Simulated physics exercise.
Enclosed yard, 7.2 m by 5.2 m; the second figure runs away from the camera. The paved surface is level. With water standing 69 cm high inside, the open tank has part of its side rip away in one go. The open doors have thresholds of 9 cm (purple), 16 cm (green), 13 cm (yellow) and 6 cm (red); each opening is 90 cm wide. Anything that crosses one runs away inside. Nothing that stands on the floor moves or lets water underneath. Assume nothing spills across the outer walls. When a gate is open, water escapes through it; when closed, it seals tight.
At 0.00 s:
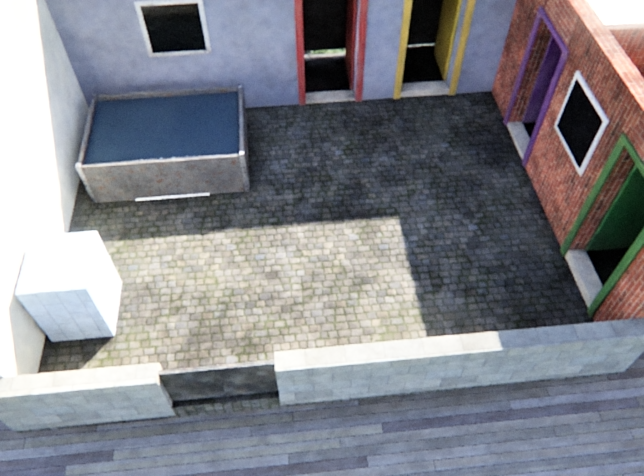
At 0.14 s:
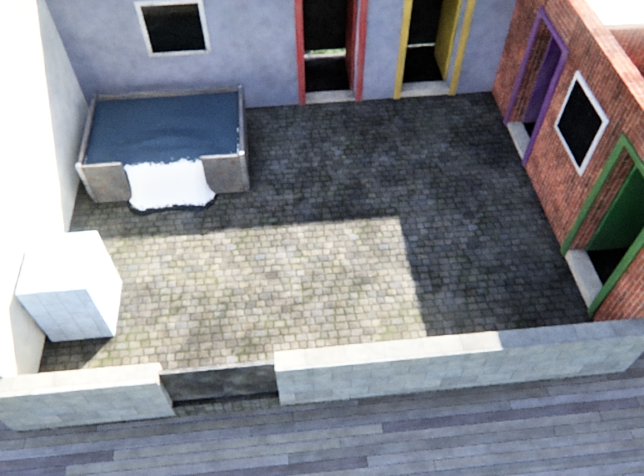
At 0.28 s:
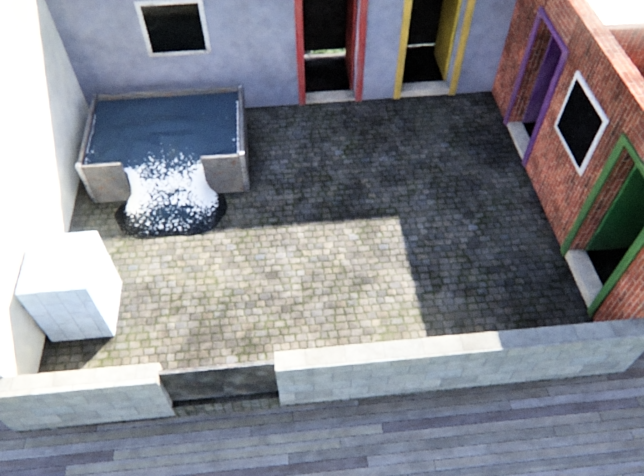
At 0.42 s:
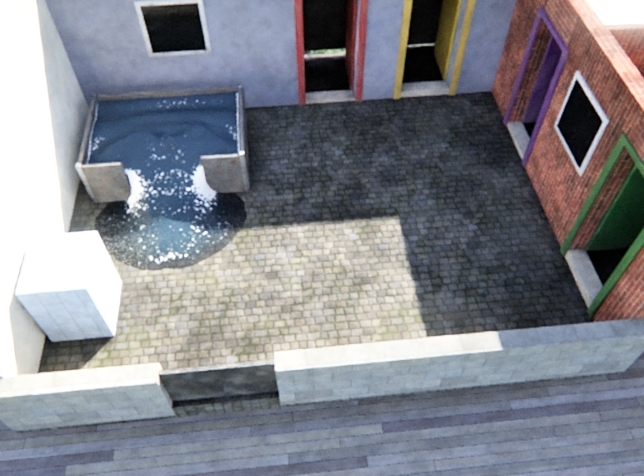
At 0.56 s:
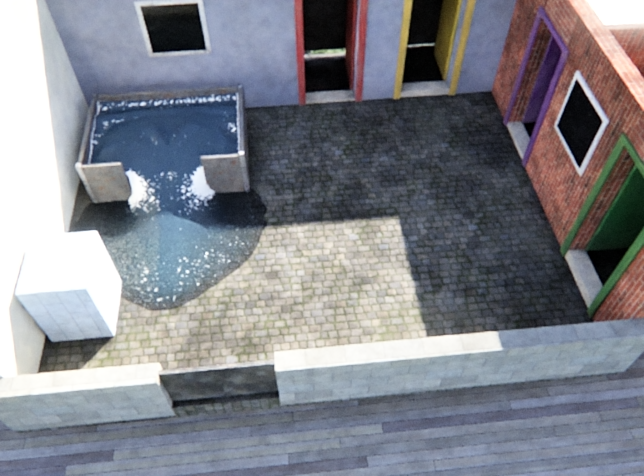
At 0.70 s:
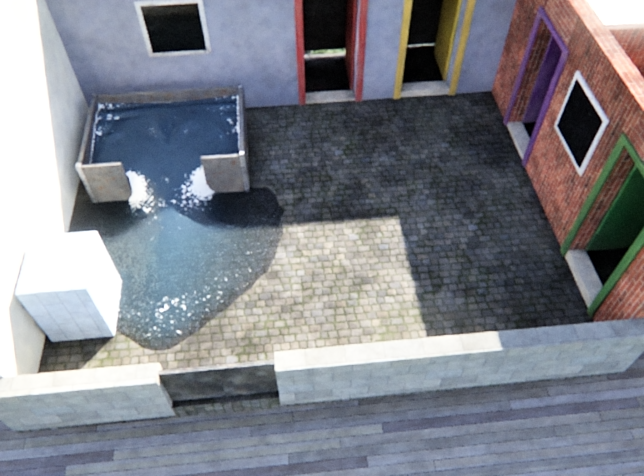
Water bursting through the broken front of an open tank and spreading across a walled, paved yard past a white block.
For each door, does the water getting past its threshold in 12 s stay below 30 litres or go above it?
One by one: The purple door lets in a smaller amount than the limit; the green door lets in a smaller amount than the limit; the yellow door lets in a smaller amount than the limit; the red door lets in a smaller amount than the limit.
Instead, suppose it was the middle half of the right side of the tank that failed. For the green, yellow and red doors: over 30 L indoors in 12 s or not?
Log - green: Threshold not reached, yellow: Threshold not reached, red: Threshold topped.
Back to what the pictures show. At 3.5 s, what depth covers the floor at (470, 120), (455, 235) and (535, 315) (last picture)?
Depth readings in turn - 0, 0, 5 cm.
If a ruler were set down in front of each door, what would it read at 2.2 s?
Depths in cm: Purple 0, green 0, yellow 0, red 0.
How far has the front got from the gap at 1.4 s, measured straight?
I'd say close to 3.8 m.
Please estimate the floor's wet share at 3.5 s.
Around 50 per cent.
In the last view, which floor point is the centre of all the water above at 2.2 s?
Near (177, 231).
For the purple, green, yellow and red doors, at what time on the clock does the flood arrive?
Purple: 4.5 s; green: 3.2 s; yellow: 6.0 s; red: 6.0 s.
After 1.4 s water covers 30 % of the floor and is deepest (38 cm) near (123, 393); purple door not reached, green door not reached, yellow door not reached, red door not reached.
After 2.2 s water covers 35 % of the floor and is deepest (36 cm) near (48, 400); purple door not reached, green door not reached, yellow door not reached, red door not reached.
After 3.5 s water covers 50 % of the floor and is deepest (26 cm) near (168, 389); purple door not reached, green door 11 cm at the sill, 0 L in, yellow door not reached, red door not reached.
After 7.0 s water covers 90 % of the floor and is deepest (18 cm) near (483, 92); purple door 7 cm at the sill, 0 L in, green door 14 cm at the sill, 4 L in, yellow door 11 cm at the sill, 0 L in, red door 2 cm at the sill, 0 L in.
After 12.0 s water covers 95 % of the floor and is deepest (12 cm) near (258, 121); purple door 11 cm at the sill, 7 L in, green door 8 cm at the sill, 4 L in, yellow door 10 cm at the sill, 1 L in, red door 7 cm at the sill, 6 L in.
